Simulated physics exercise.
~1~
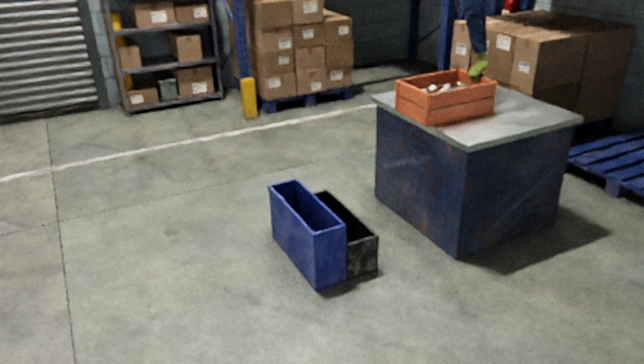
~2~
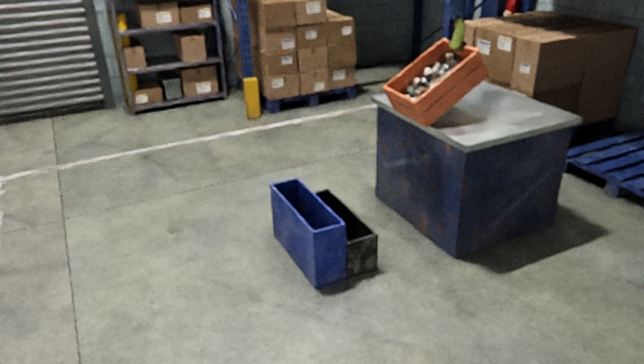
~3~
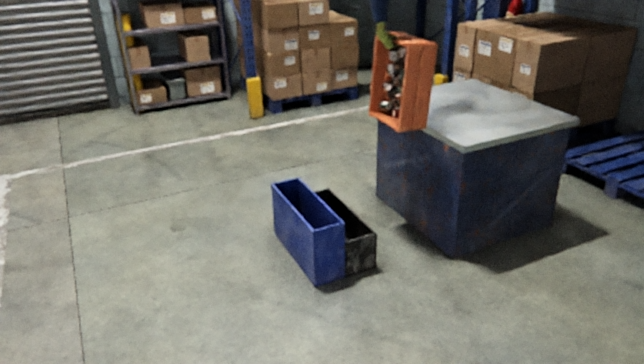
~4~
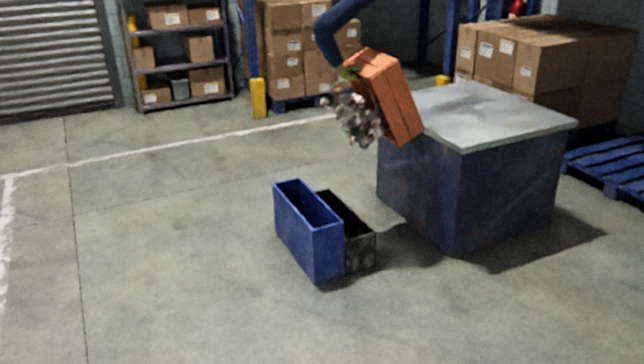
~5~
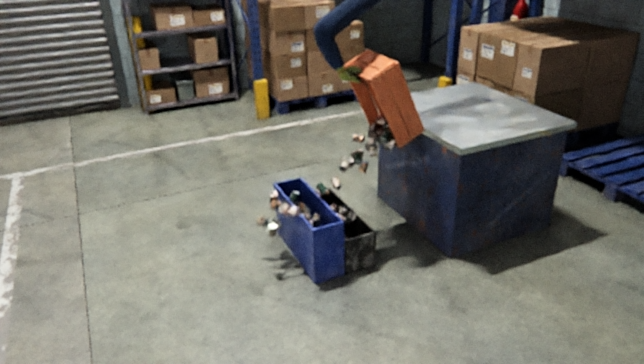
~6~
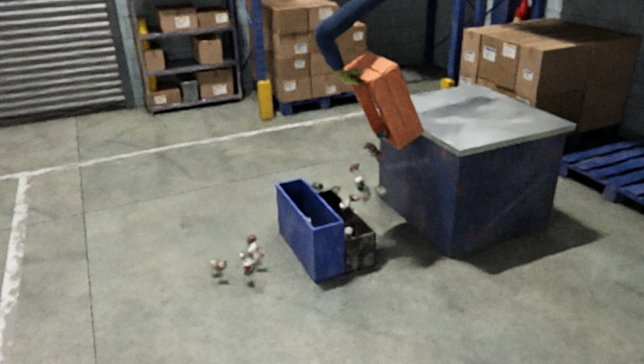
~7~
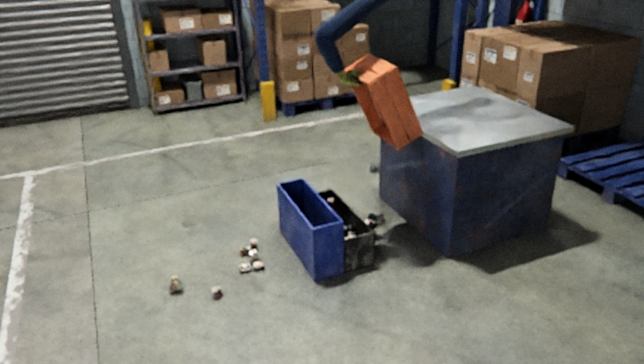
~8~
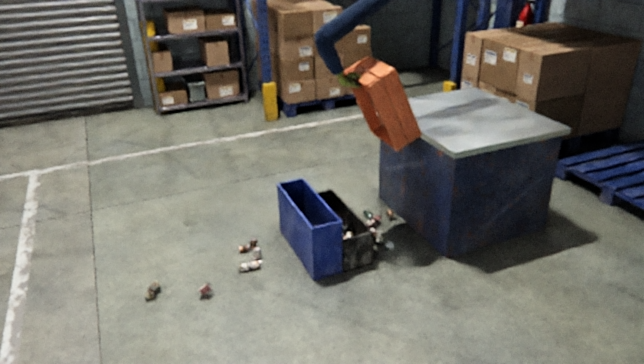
In this clip, a blue robotic arm lifts an orange box of small tins off a bench, swings it left and tips it over a black tub and a blue trough; tins pour out, some landing in the containers and others scattering across the floor on both sides.
